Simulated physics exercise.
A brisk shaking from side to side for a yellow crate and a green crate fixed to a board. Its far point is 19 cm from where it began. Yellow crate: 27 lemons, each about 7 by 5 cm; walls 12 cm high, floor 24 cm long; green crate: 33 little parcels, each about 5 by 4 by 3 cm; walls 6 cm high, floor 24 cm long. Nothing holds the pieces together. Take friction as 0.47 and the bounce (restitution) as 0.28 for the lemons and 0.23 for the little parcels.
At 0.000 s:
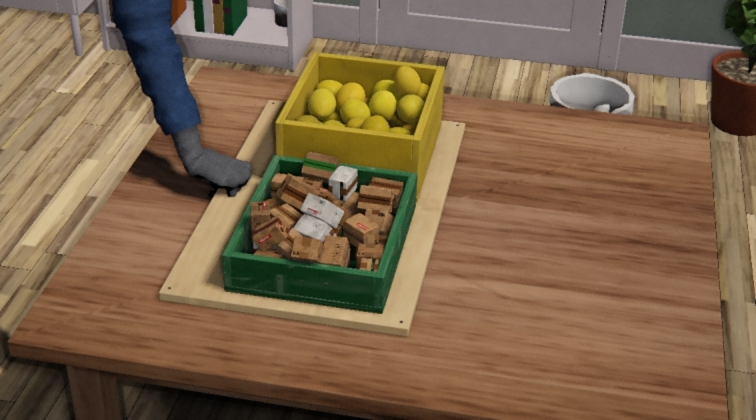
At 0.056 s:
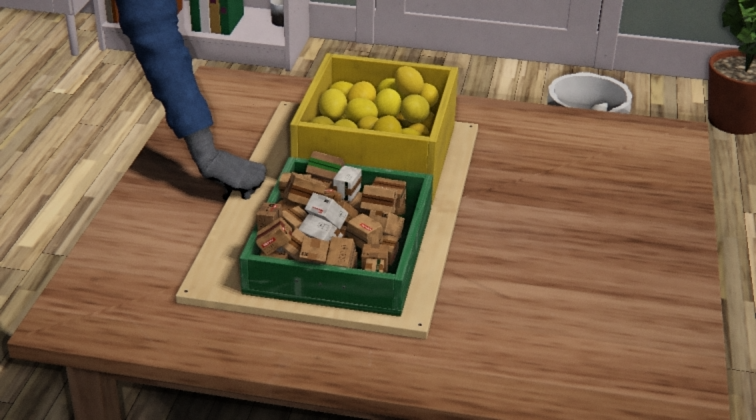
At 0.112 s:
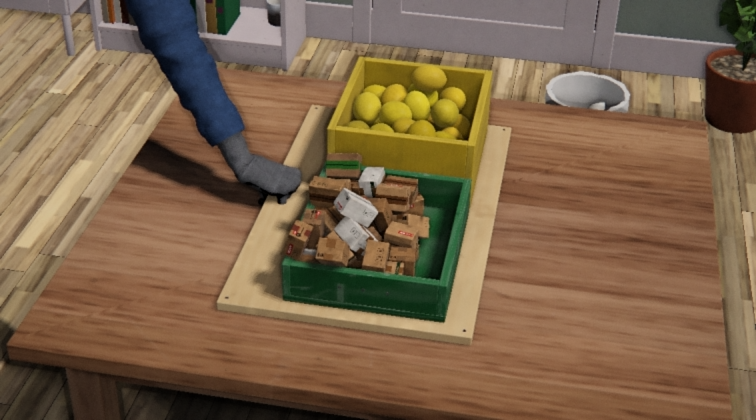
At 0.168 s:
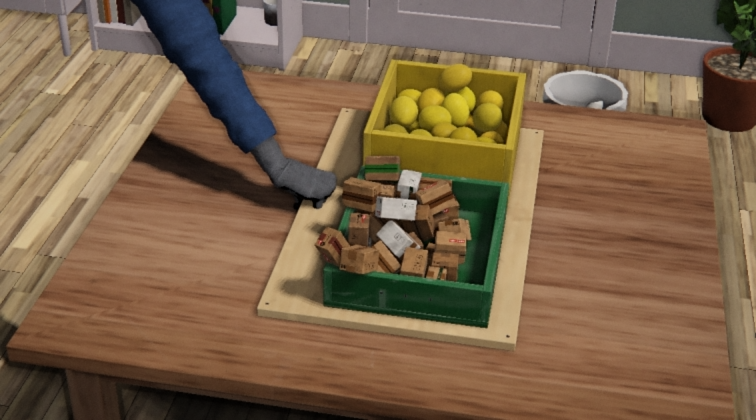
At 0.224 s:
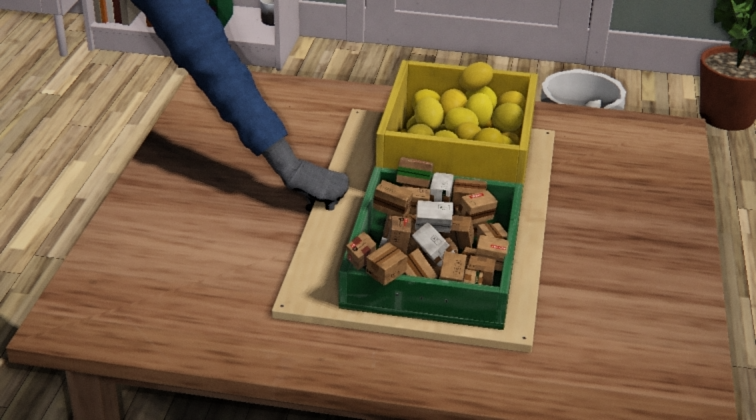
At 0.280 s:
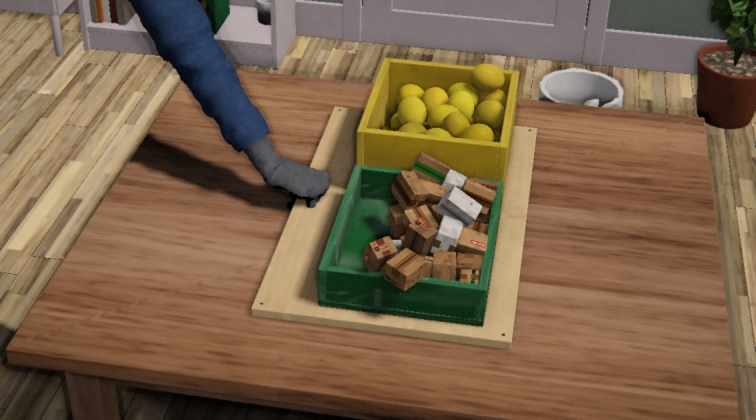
A blue-sleeved arm with a grey glove reaches in from the upper left over a wooden table in a plank-floored room, seen from above at an angle. It grips a pale board holding a yellow crate of lemons behind a green crate of small brown and white parcels. The hand slides the board right, then slightly back left, as the contents shift inside and the camera drifts slightly.
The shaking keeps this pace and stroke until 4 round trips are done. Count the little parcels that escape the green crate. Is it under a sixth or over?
Out of the green crate go more than a sixth of the little parcels.
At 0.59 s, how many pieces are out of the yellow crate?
About: Yellow crate 1.
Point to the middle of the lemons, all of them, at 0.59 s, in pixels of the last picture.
Around (420, 136).
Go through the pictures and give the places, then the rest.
In the first frame (places track the rim corner closest to us here; the camera moves round a little), green crate (376, 274); yellow crate (413, 137); 0 cm along; all still inside.
Green crate (395, 277); yellow crate (429, 139); 3 cm along, in the second frame.
Green crate (439, 282); yellow crate (468, 143); 10 cm along, in the third frame.
Green crate (483, 288); yellow crate (506, 146); 17 cm along, in the fourth frame.
Green crate (499, 290); yellow crate (519, 147); 19 cm along, in the fifth frame.
Green crate (478, 286); yellow crate (500, 144); 16 cm along; all still inside, in the sixth frame.
After 0.59 s, the yellow crate is down by 1 of 27 and the green crate is down by 7 of 33.
After 0.99 s, the yellow crate is down by 1 of 27 and the green crate is down by 12 of 33.
After 1.54 s, the yellow crate is down by 2 of 27 and the green crate is down by 13 of 33.
When it is over (at 2.25 s), the yellow crate is down by 2 of 27 and the green crate is down by 13 of 33. Asked share, 13 of 33, 39 per cent.
